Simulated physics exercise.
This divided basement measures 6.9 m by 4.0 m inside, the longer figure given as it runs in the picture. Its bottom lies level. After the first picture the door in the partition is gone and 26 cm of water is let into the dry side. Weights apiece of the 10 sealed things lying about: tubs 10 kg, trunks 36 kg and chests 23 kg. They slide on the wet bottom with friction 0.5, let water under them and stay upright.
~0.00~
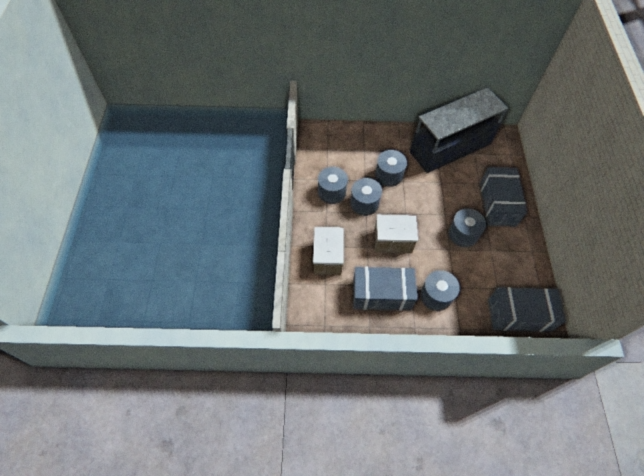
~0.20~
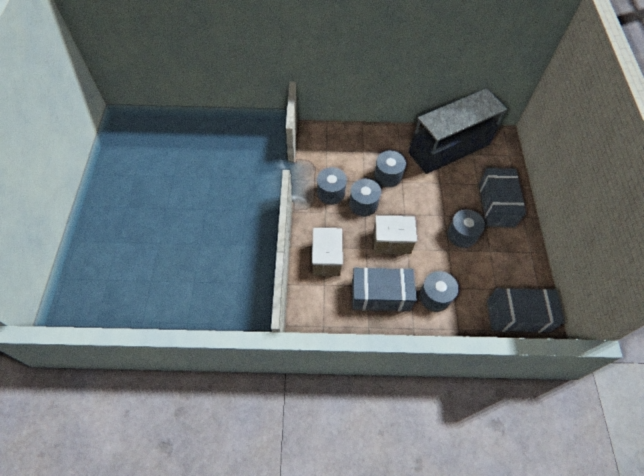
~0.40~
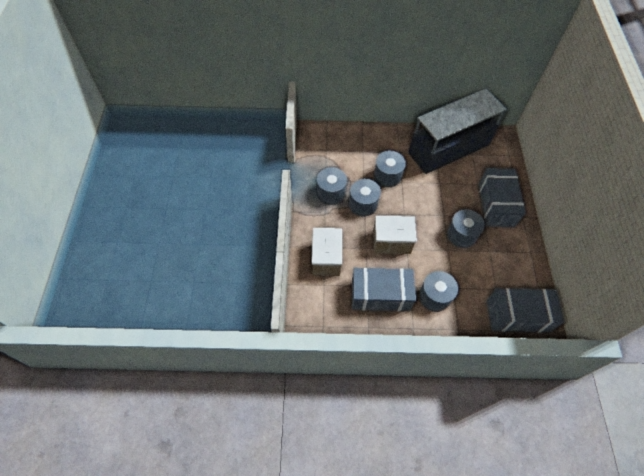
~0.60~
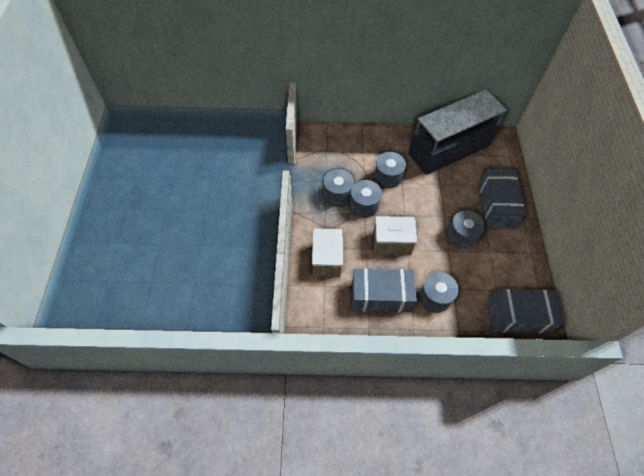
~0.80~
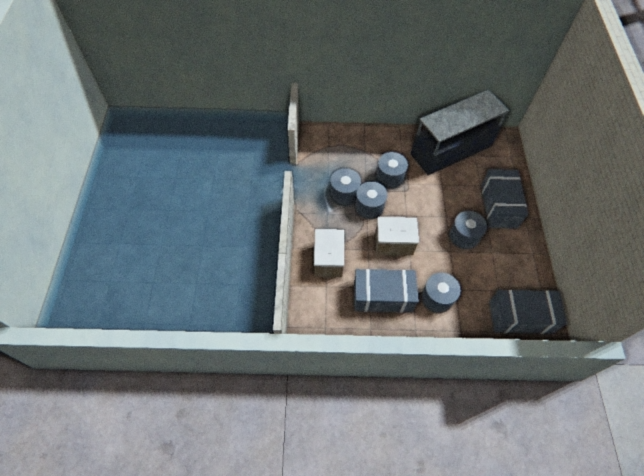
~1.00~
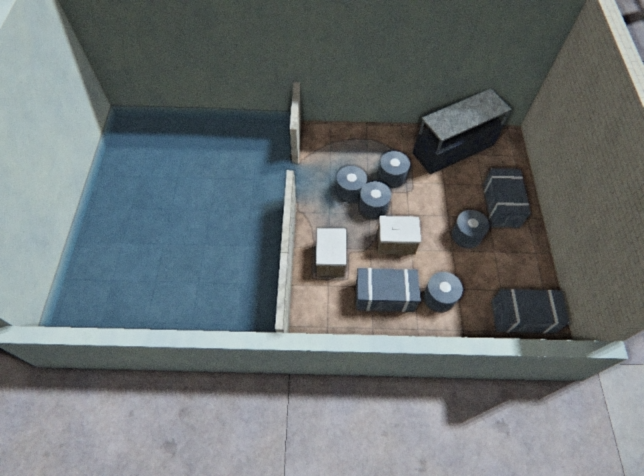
The footage shows a divided basement seen from above, blue water filling the left side. A gap opens in the partition and water spreads thinly onto the tiled right side, where round tubs near the opening shift slightly rightward.
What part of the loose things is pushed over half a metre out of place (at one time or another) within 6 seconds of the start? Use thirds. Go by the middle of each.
That comes to one to two thirds.
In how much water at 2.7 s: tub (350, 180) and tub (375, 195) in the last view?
Roughly 7 and 5 cm.
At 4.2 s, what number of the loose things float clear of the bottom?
At that moment 1.
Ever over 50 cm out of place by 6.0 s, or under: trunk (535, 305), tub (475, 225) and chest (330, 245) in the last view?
In turn: Short of it, past it, under.
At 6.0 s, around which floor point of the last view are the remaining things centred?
At about (450, 252).
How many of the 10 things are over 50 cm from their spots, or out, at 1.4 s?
0 of them.
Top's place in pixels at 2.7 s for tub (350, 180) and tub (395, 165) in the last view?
Near (392, 166) and (421, 165).
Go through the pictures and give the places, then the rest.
The first frame shows a tub at (333, 179), on the bottom; a tub at (367, 191), on the bottom; water covers 12.3 m2; 0 of 10 have shifted.
The second frame shows a tub at (332, 179) rests on the ground; a tub at (366, 191), on the bottom; 12.6 m2 under water; 0 of 10 have shifted.
The third frame shows a tub at (332, 180) rests on the ground; a tub at (365, 191), on the bottom; 12.9 m2 under water; 0 of 10 have shifted.
The fourth frame shows a tub at (339, 181), on the bottom, 10 cm from its start; a tub at (366, 193), on the bottom; 13.4 m2 under water; 1 of 10 have shifted.
The fifth frame shows a tub at (346, 181) rests on the ground, 18 cm from its start; a tub at (372, 194), on the bottom, 7 cm from its start; water covers 13.8 m2; 2 of 10 have shifted.
The sixth frame shows a tub at (352, 178), on the bottom, 24 cm from its start; a tub at (376, 194), on the bottom, 10 cm from its start; water covers 14.5 m2; 2 of 10 have shifted.
After 1.4 s 0 of 10 are over 50 cm from their spots; 0 afloat.
After 2.7 s 2 of 10 are over 50 cm from their spots; 0 afloat.
After 4.2 s 4 of 10 are over 50 cm from their spots; 1 afloat.
After 6.0 s 4 of 10 are over 50 cm from their spots, and 4 have been at some point; 3 afloat.
